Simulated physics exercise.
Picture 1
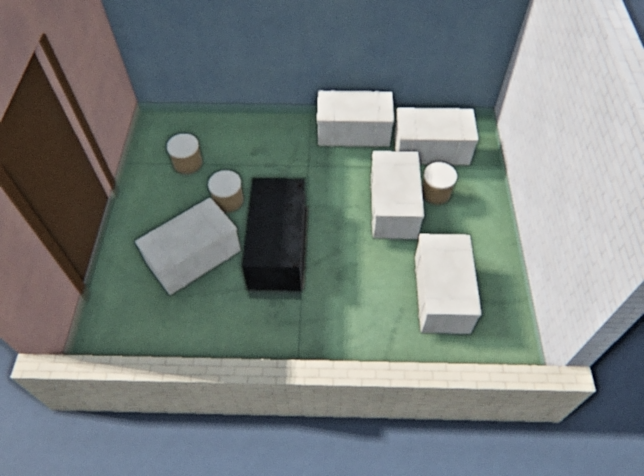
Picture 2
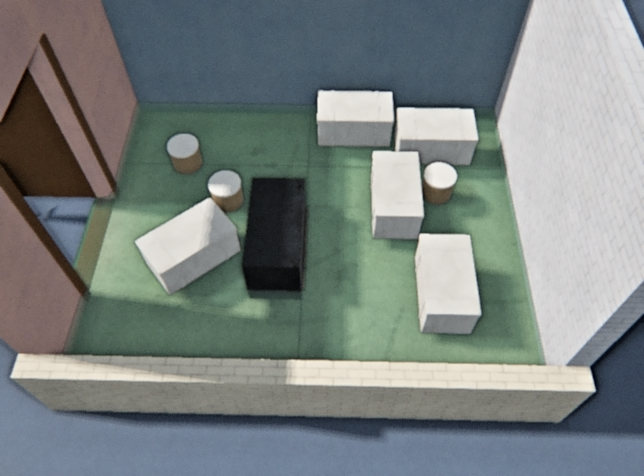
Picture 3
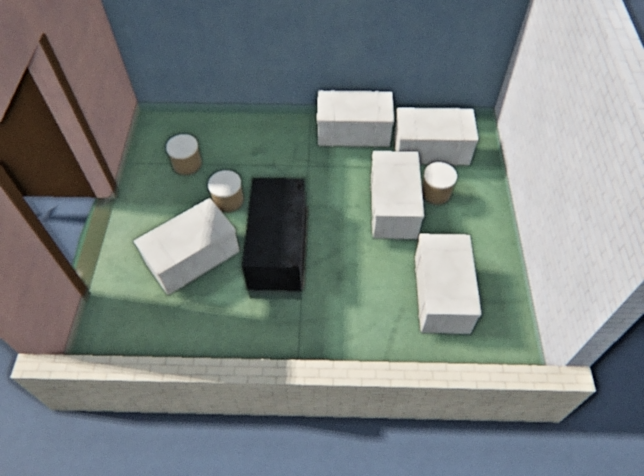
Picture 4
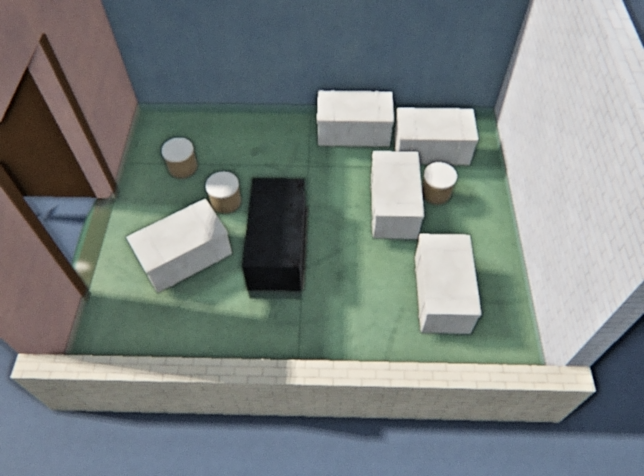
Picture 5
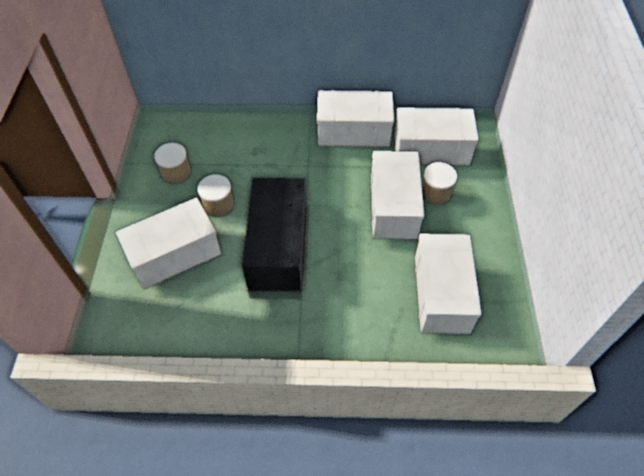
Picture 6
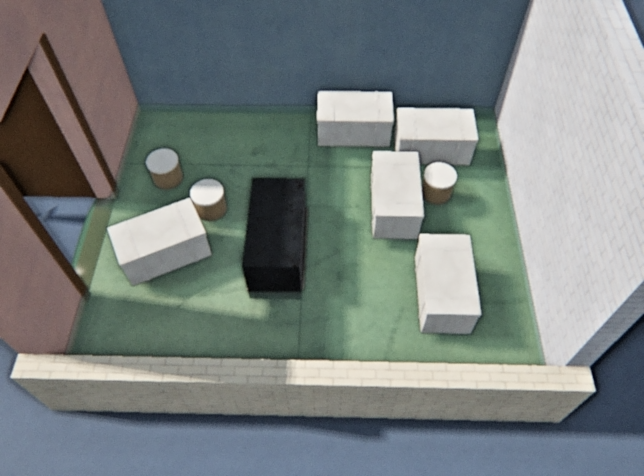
The footage shows a top-down view of a walled room with pale boxes, a black box and small round pails; an opening appears in the left wall, then the leftmost pale box and two nearby pails drift slightly left.
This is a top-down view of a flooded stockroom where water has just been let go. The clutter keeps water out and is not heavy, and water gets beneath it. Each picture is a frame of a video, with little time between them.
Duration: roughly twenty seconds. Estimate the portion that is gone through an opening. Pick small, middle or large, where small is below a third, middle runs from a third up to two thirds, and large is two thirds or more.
Middle.
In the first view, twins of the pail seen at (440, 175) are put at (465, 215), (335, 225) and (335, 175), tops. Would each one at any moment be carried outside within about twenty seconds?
Remains, remains, exits.
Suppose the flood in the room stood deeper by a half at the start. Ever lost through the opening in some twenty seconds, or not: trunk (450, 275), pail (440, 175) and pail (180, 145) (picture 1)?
Per object: Remained / remained / exited.
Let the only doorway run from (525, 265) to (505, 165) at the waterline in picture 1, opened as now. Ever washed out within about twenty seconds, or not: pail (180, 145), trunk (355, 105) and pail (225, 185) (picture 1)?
Remains, escapes, escapes.
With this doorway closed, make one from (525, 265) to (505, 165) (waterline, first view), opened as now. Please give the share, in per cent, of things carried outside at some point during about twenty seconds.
Share: Near 80 %.
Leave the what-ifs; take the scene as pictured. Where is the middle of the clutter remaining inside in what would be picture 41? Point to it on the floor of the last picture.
The average lies close to (287, 200).
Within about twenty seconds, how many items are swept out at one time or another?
Result - 3.
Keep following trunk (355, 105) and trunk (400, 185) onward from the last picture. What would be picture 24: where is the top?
Roughly (262, 111) and roughly (341, 173).
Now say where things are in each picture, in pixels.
In the first picture, a trunk at (186, 234), afloat; a pail at (182, 145), afloat; 0 of 8 have shifted.
In the second picture, a trunk at (186, 234), afloat; a pail at (182, 145) floats; 0 of 8 have shifted.
In the third picture, a trunk at (185, 235), afloat; a pail at (182, 146), afloat; 0 of 8 have shifted.
In the fourth picture, a trunk at (177, 234), afloat, close to its start; a pail at (177, 149) floats, close to its start; 2 of 8 have shifted.
In the fifth picture, a trunk at (166, 232) floats, close to its start; a pail at (170, 154), afloat, close to its start; 3 of 8 have shifted.
In the sixth picture, a trunk at (156, 230) floats, close to its start; a pail at (162, 160), afloat, close to its start; 3 of 8 have shifted.
A moment on, 0 of 8 are out; 8 afloat.
Next, 3 of 8 are out; 5 afloat.
Later, 3 of 8 are out; 5 afloat.
In the end, 3 of 8 are out; 5 afloat.
